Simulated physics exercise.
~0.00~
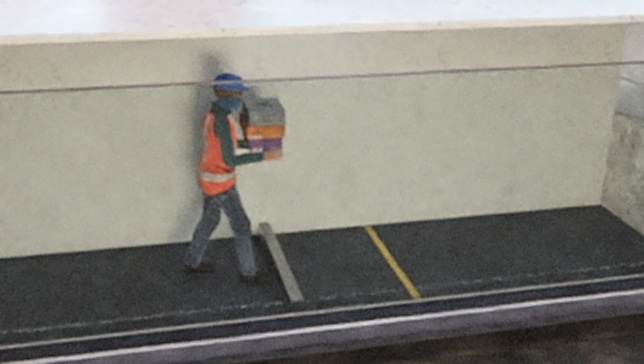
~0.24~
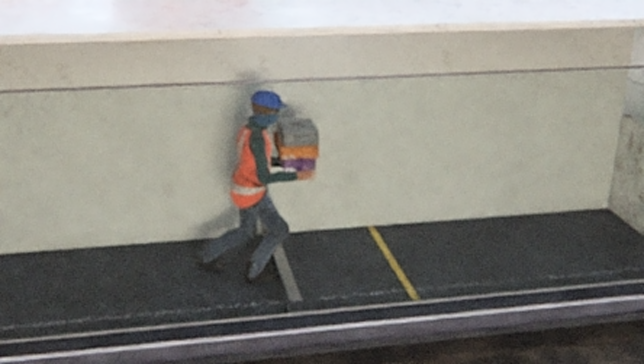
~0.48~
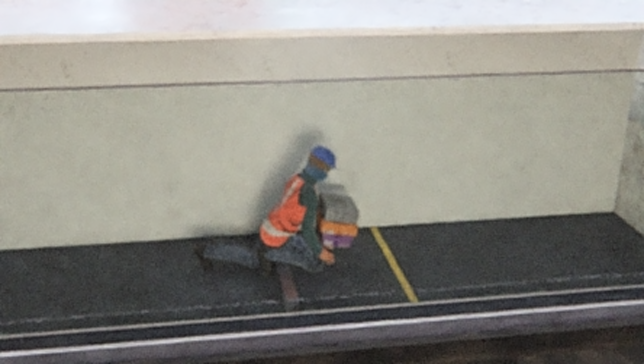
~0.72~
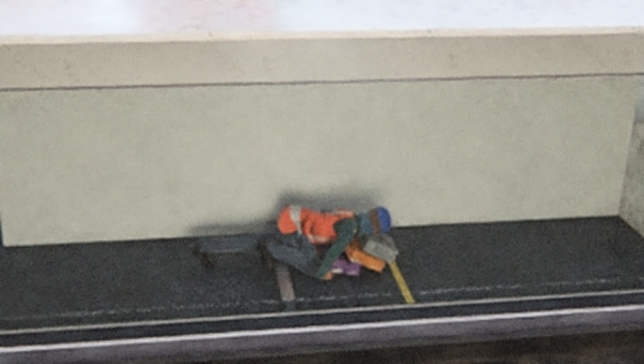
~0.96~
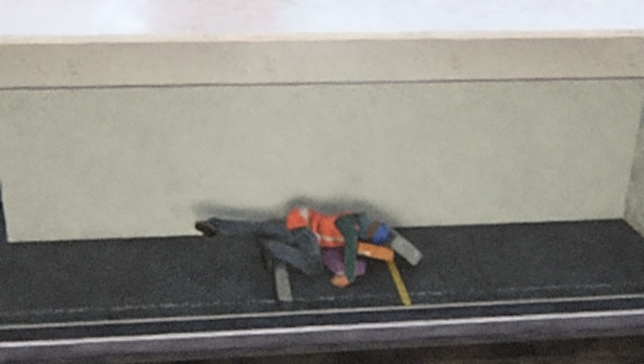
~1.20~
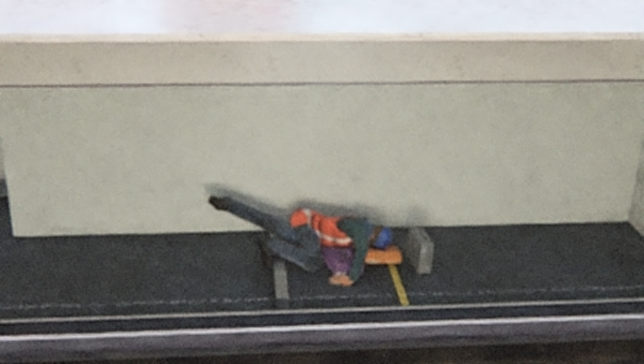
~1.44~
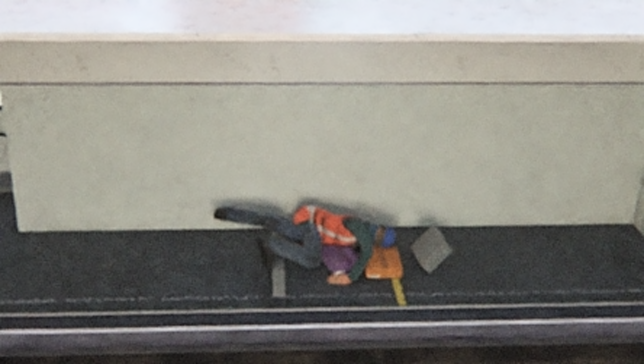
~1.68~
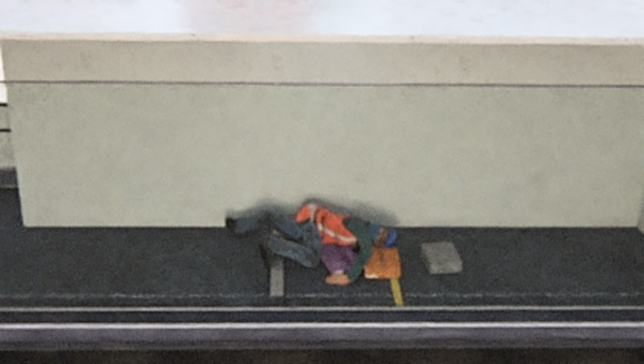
A person carrying stacked boxes falls forward, and the grey one tumbles past the yellow line.
